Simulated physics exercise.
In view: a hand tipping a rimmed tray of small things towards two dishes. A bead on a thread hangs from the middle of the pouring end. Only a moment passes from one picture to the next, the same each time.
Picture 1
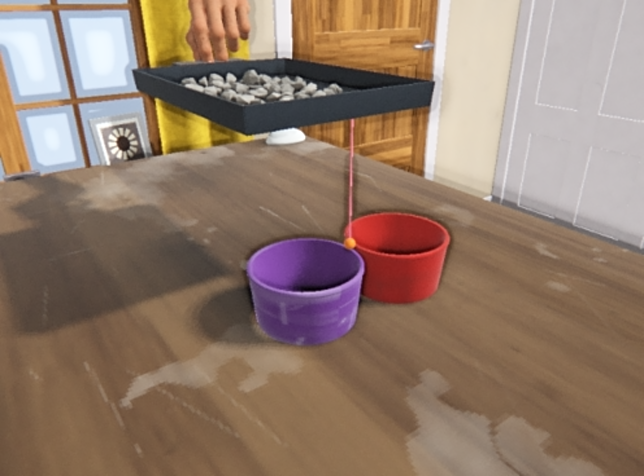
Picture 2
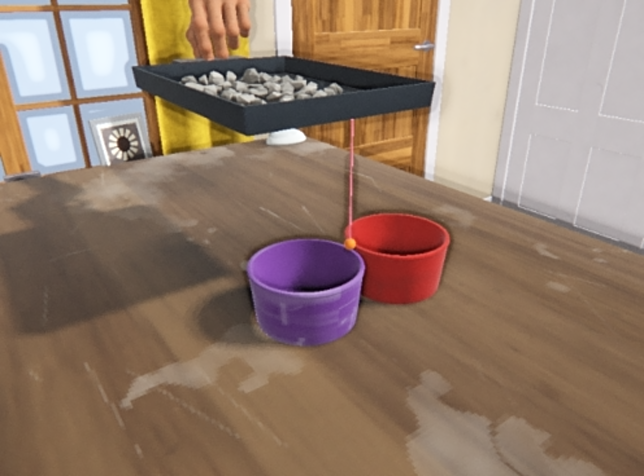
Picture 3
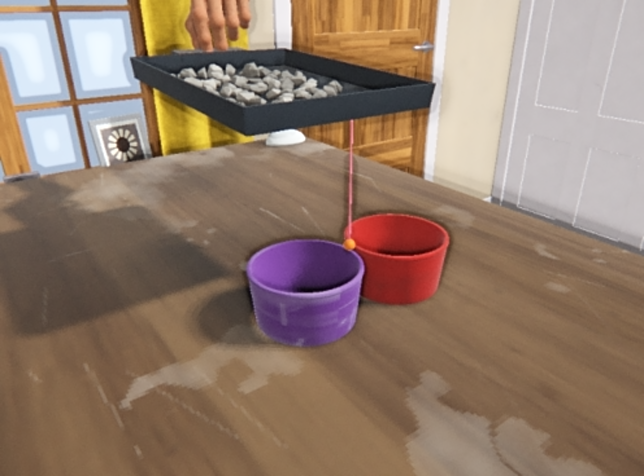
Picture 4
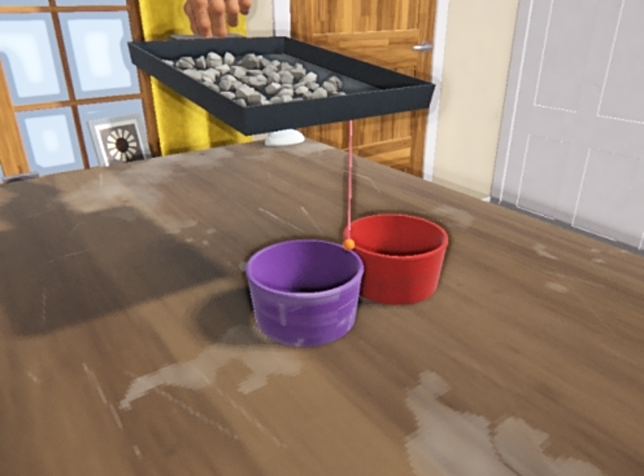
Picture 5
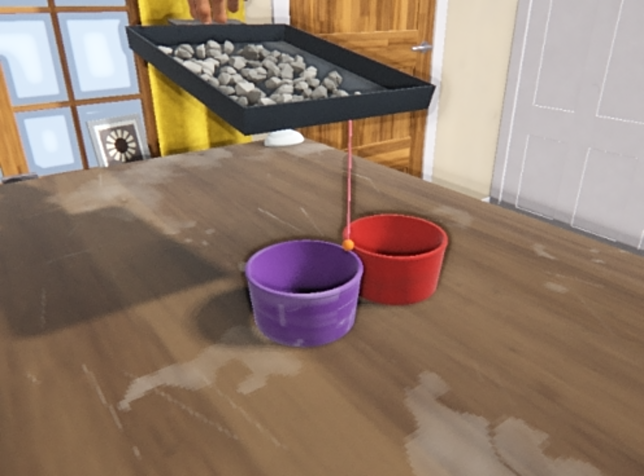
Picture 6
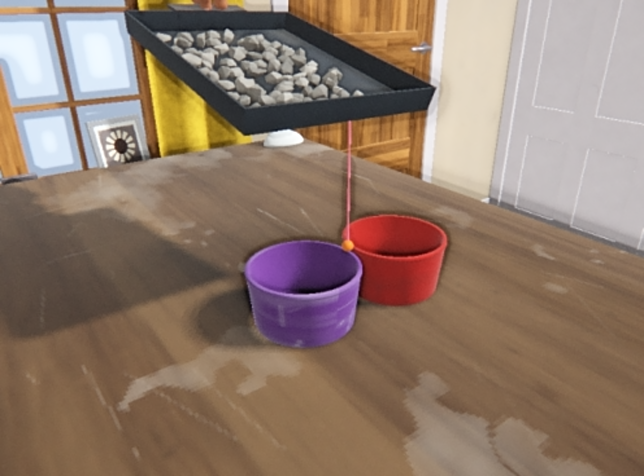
To begin with, a hand is at the far side of a level black tray of grey gravel, above a purple dish and a red dish on a wooden table. The tray's far side then rises slowly, tilting it a little towards the dishes, while the orange bead on its thread stays almost still.
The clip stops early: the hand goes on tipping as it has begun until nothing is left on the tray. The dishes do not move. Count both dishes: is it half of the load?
Caught overall: Only the smaller part.
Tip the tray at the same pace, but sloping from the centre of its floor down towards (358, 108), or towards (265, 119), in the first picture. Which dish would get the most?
The first try: The right dish. The second: The dish on the left.
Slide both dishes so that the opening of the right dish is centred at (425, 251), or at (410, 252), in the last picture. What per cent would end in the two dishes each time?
Near 60 % and 50 %.
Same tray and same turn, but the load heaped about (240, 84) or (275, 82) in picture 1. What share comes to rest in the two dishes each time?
About 0 and 0 per cent.
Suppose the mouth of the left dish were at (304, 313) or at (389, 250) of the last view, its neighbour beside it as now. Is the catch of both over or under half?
The first try: More than half. The second: Under half.
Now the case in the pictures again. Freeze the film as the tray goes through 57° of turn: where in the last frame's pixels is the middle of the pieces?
At about (327, 75).
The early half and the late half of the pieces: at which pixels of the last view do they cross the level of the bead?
At about (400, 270), then at (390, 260).
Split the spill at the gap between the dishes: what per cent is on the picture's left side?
Some 10 per cent.
Just after the last frame, tray tipped steeply; every one on the tray.
A moment on, tray tipped right over; roughly half on the tray; roughly a quarter outside both; roughly a quarter in the air.
Further on, tray tipped past a quarter turn; just a few in the right dish; almost all outside both.
When it is over, tray tipped past a quarter turn; not one in the left dish; just a few in the right dish; almost all outside both.
